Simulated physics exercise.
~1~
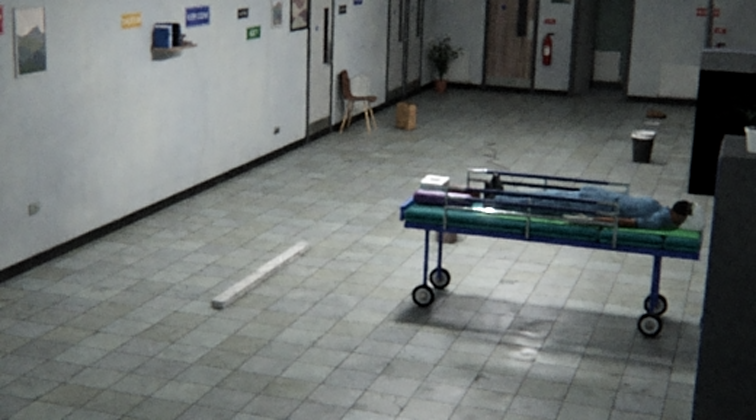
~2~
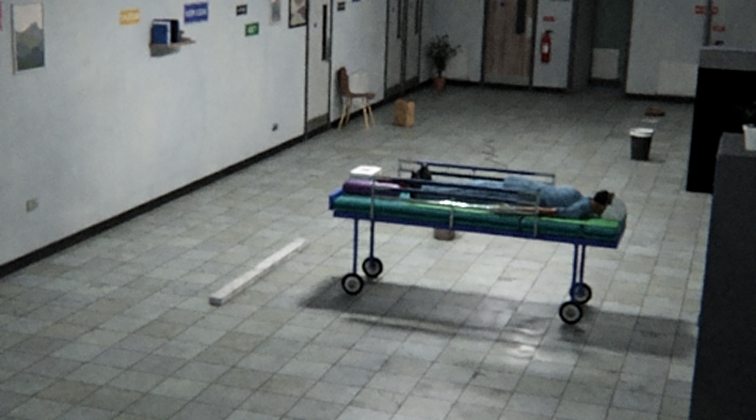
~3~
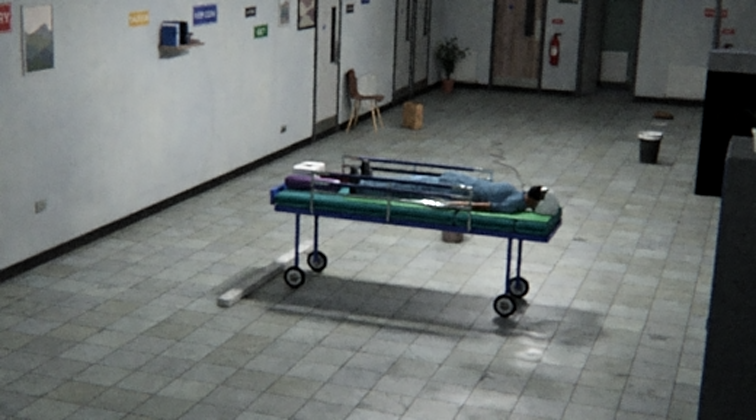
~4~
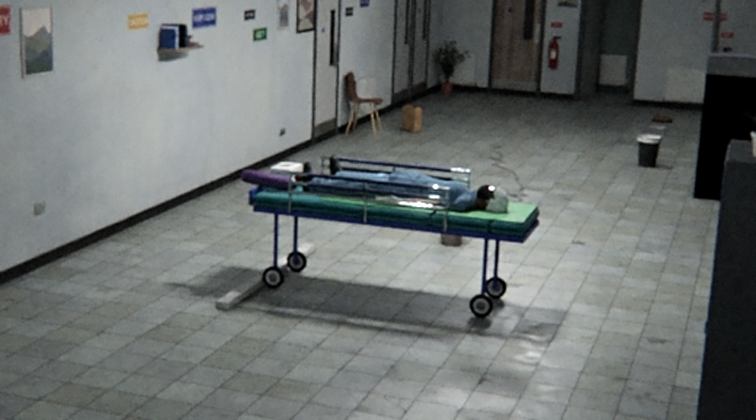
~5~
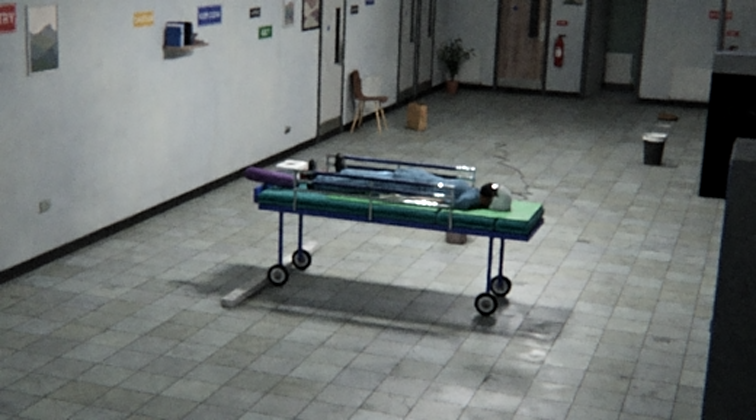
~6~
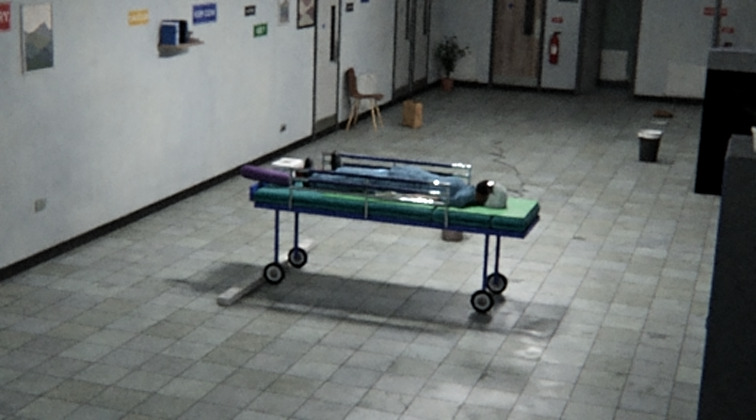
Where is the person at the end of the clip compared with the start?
At the start the person is on the right side of the view, and by the end they are much farther left, near the middle, still lying on the gurney at the sill. They also lie a little closer to the gurney's left end than before.
